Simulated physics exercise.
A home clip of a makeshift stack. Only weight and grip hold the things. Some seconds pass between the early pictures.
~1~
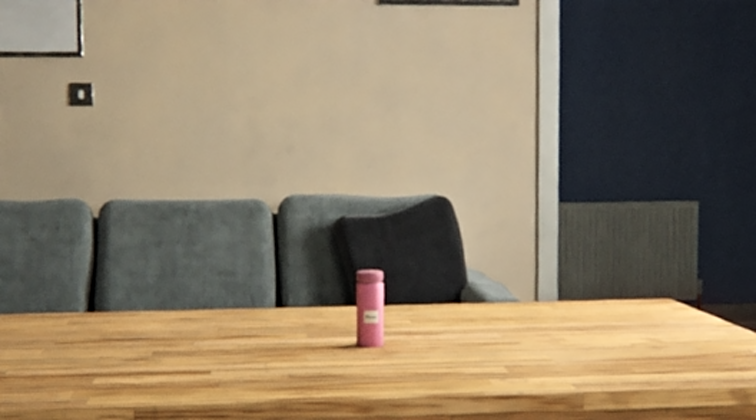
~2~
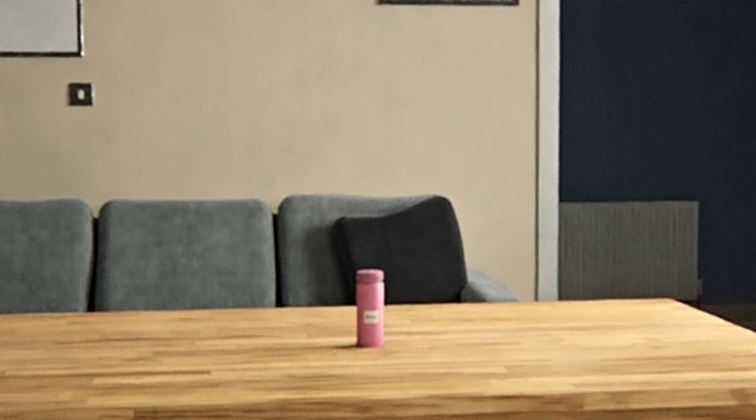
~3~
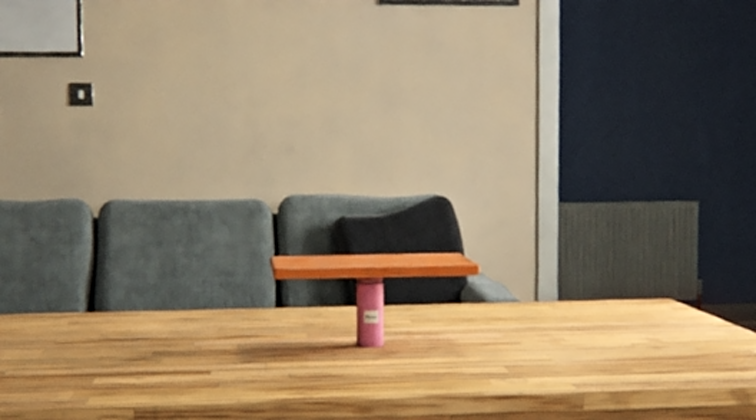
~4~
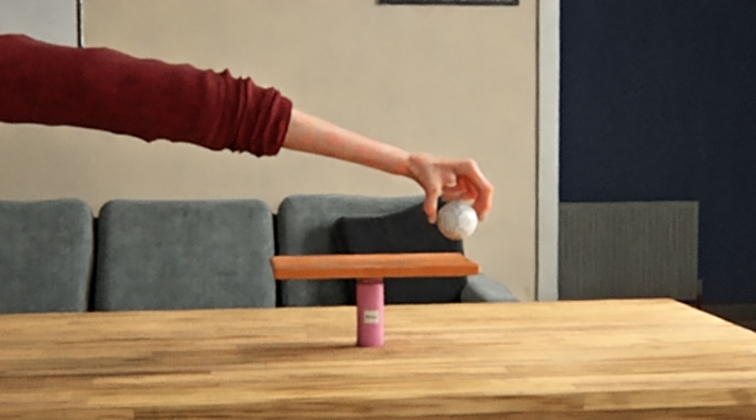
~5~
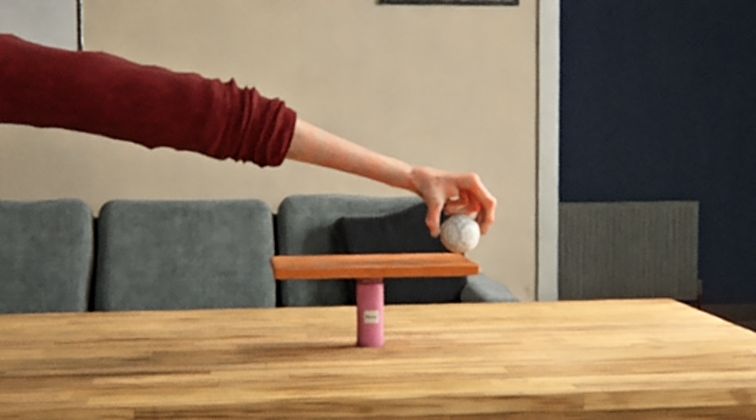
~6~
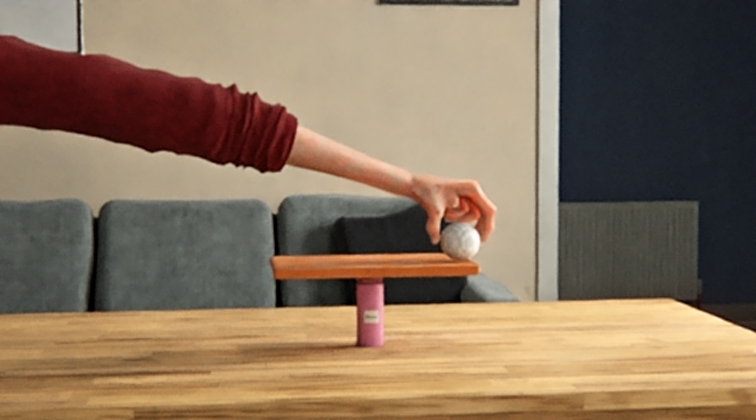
A hand at the end of a dark red sleeve, reaching in from the left, lowers a round white object onto the right end of a flat orange piece and keeps hold of it. Before this, a pink bottle stands alone on a wooden table, then the orange piece lies across its top. The still camera faces the table from the front, with grey seating, a dark cushion and a beige wall behind.
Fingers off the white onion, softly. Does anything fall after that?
The stack gives way.
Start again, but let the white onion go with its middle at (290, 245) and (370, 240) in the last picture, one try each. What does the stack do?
First, it gives way; second, it keeps its balance.
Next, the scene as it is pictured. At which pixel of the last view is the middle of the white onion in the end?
At about (471, 327).
Then, 0.40 s after the last picture, white onion now fallen; orange lid tipped 54° from how it was.
Then, 0.70 s after the last picture, orange lid now fallen; pink shaker tipped 54° from how it was.
Then, 0.80 s after the last picture, pink shaker now fallen.
By the end, fallen, orange lid, pink shaker and white onion. Seen from the same camera at the end, white onion near (471, 328). The stack loses its balance.
